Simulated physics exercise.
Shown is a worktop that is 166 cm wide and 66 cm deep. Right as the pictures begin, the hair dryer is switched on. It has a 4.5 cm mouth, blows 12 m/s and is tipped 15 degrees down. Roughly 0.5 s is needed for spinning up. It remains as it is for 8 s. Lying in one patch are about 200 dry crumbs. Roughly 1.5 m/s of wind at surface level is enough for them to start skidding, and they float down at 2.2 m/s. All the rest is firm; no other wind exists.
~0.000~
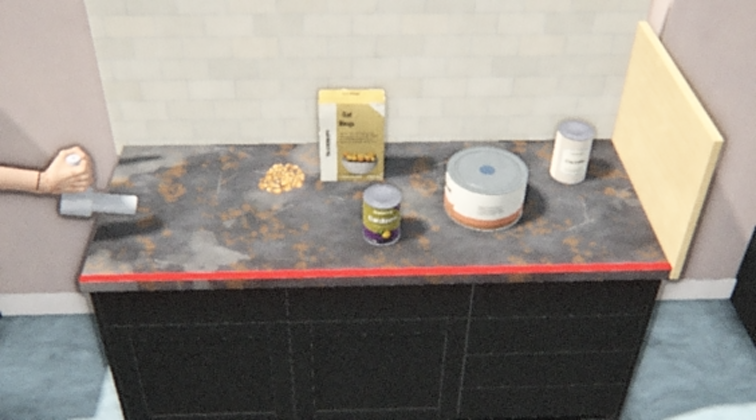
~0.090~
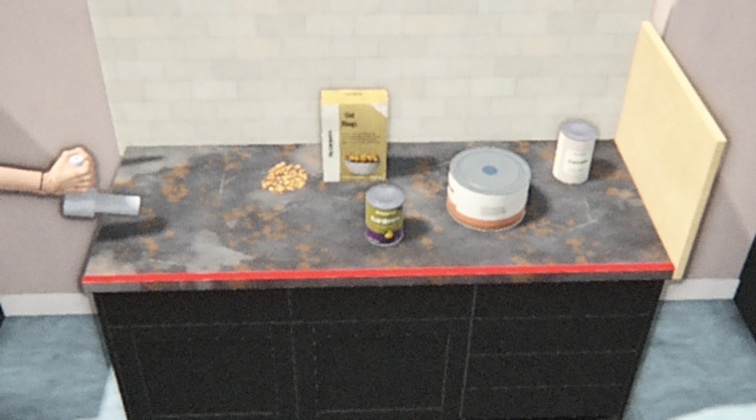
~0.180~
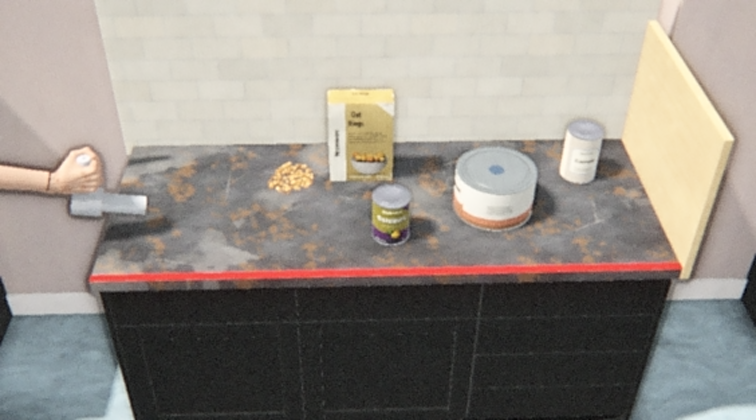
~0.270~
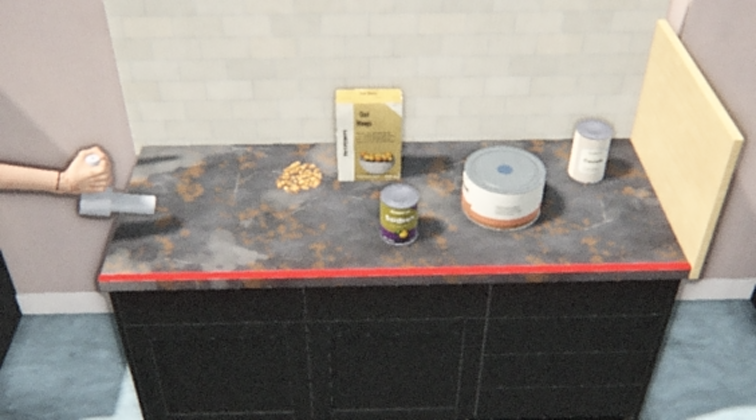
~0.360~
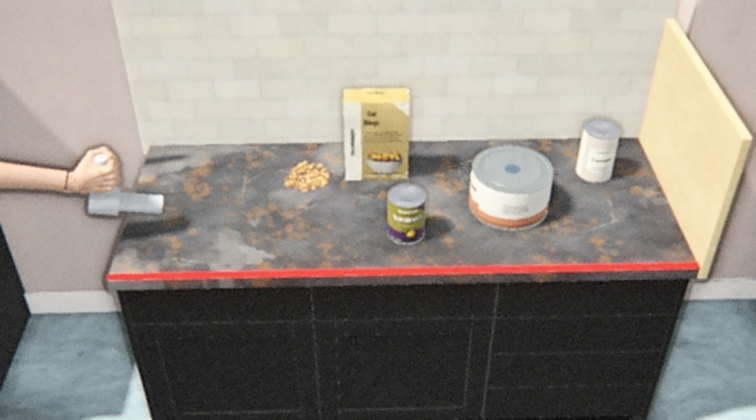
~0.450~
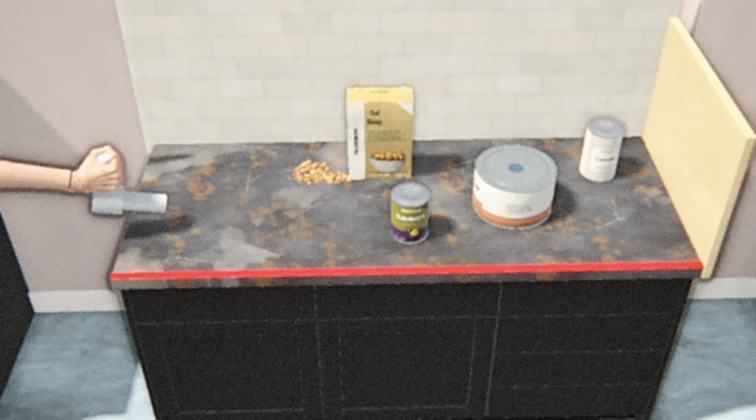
Small golden crumbs lie still in a patch on a dark, rust-mottled worktop with a red front edge, seen from above and in front. A fist holds a grey nozzle at the left, while a yellow carton, a green-and-purple tin, a wide white tub and a pale can stand rightward. The view drifts slightly left, and finally the crumbs spread a little rightward toward the carton.
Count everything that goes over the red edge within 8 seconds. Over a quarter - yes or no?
Over a quarter: No.
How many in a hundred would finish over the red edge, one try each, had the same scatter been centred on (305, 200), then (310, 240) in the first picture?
Near 3 % for the first and near 80 % for the second.
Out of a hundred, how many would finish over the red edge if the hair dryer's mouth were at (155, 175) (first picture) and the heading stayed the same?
Near 5 per cent.
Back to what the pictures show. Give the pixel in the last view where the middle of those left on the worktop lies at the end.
The middle is around pixel (441, 140).
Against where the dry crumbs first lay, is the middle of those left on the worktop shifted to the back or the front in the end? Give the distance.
Drift: Rearward direction, about 20 cm.
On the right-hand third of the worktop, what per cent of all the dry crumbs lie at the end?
Something close to 15 % ends up there.
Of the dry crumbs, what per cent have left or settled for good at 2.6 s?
The share is near 20 per cent.
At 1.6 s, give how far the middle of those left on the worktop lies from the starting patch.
I'd say close to 40 cm.
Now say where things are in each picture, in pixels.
In the first frame, the middle of the dry crumbs is near (283, 180), none has stirred yet and the mouth of the hair dryer is at (136, 205).
In the second frame, the middle of the dry crumbs is near (285, 179), none has stirred yet and the red edge is centred on (384, 276).
In the third frame, the middle of the dry crumbs is near (292, 178), none has stirred yet, the top of a carton is at (361, 96) and the top of a tin is at (392, 196).
In the fourth frame, the middle of the dry crumbs is near (300, 178) and none has stirred yet.
In the fifth frame, the middle of the dry crumbs is near (308, 178) and about 1 % have left their places.
In the sixth frame, the middle of the dry crumbs is near (317, 175), the farthest in sight from the hair dryer is at (360, 179) and about 40 % have left their places.
After 1.6 s, 0 % are over the red edge; the middle of those still in play is near (424, 140); 19 % have settled or left.
After 2.6 s, 0 % are over the red edge; the middle of those still in play is near (430, 140); 22 % have settled or left.
After 4.4 s, 0 % are over the red edge; the middle of those still in play is near (435, 142); 28 % have settled or left.
After 8.0 s, at the end, 0 % are over the red edge; the middle of those still in play is near (441, 140).
